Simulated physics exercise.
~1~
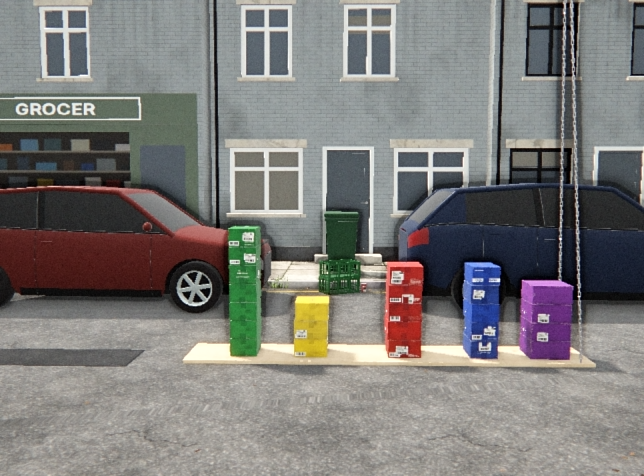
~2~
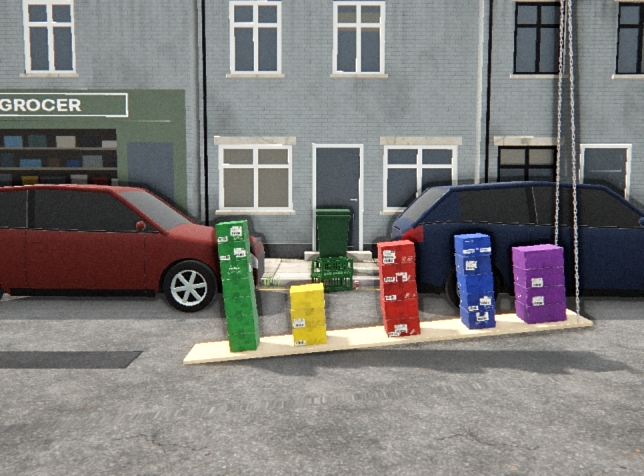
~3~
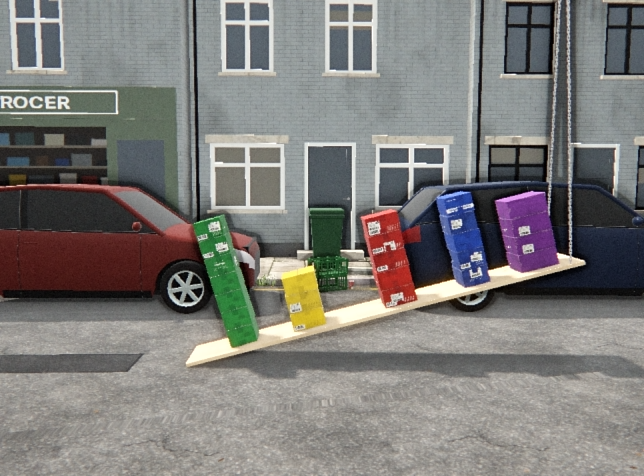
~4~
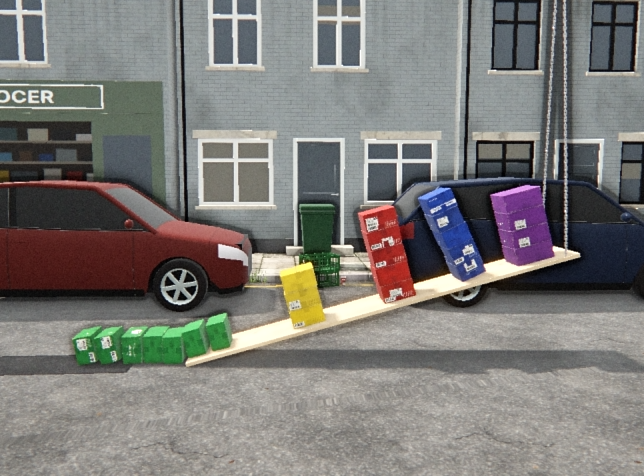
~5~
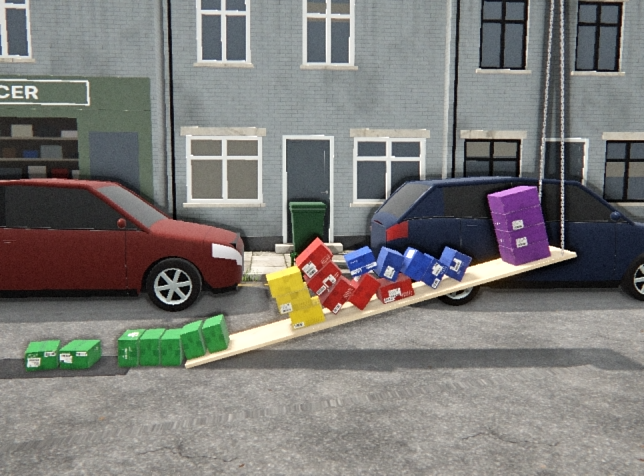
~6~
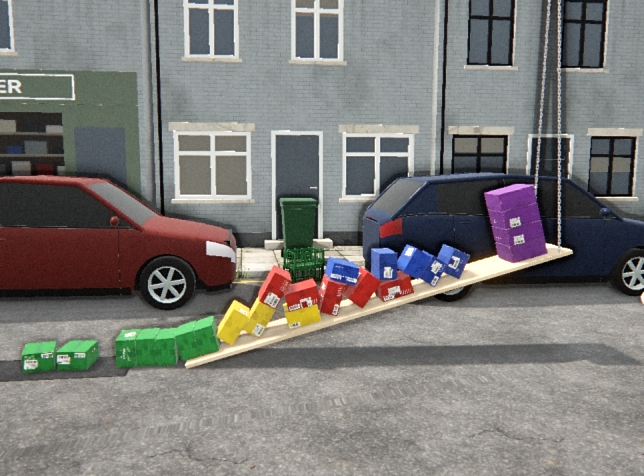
On a street, a rising plank topples four stacks of boxes, leaving purple standing.
